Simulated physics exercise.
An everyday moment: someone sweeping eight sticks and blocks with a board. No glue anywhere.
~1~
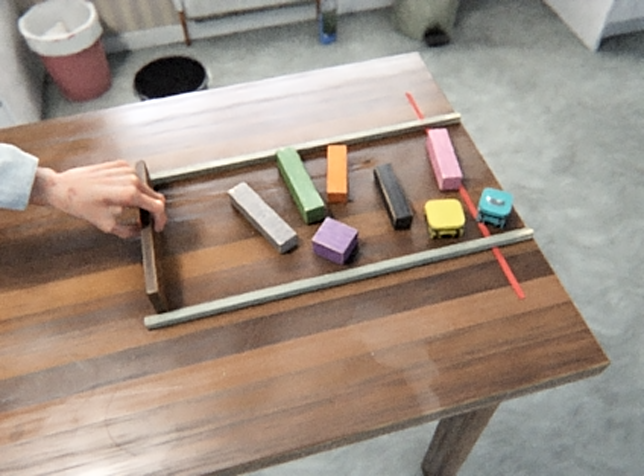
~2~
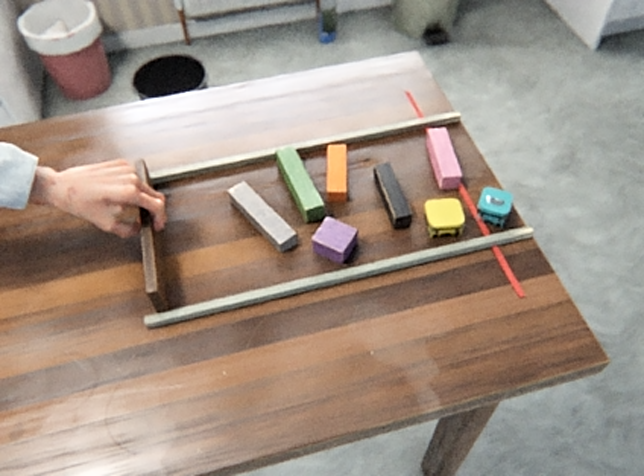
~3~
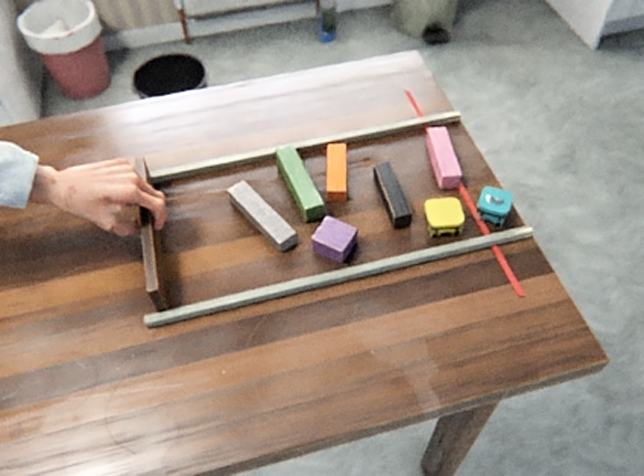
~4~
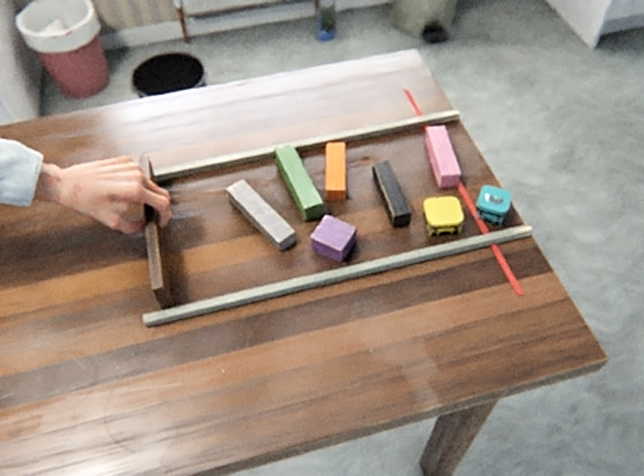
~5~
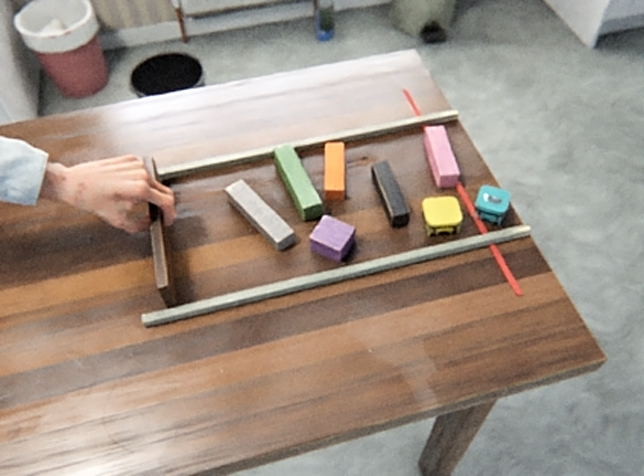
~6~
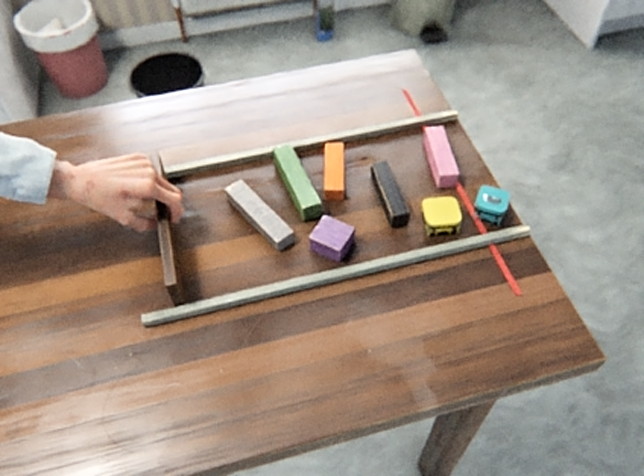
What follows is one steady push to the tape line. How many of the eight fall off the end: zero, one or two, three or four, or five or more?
In the end the number that fall off is five or more.
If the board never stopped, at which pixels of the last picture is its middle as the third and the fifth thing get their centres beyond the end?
Its middle is around (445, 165) and later (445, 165).
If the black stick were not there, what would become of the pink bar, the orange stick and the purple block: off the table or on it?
The pink bar is lost; the orange stick falls; the purple block holds on.
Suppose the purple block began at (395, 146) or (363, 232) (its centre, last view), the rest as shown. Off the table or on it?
In that order, it falls; is kept.
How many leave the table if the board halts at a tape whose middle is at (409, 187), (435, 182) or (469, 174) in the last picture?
In that order 0, 2 and 6.
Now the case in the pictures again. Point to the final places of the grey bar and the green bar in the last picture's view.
First (463, 170), then (468, 142).
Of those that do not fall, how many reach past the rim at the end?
It comes to 0.
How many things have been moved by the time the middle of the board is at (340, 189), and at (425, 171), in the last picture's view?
At the one place 5, at the other 8.
Early on, none off yet; turquoise case at rest near (491, 206); pink bar at rest near (440, 157); yellow case at rest near (440, 217).
A while later, none off yet; turquoise case travelled about its own width near (513, 206); pink bar travelled a little near (471, 148); yellow case travelled about its own width near (481, 214).
Finally, the number that fall off is five or more; lost, orange stick, black stick, yellow case, pink bar and turquoise case.
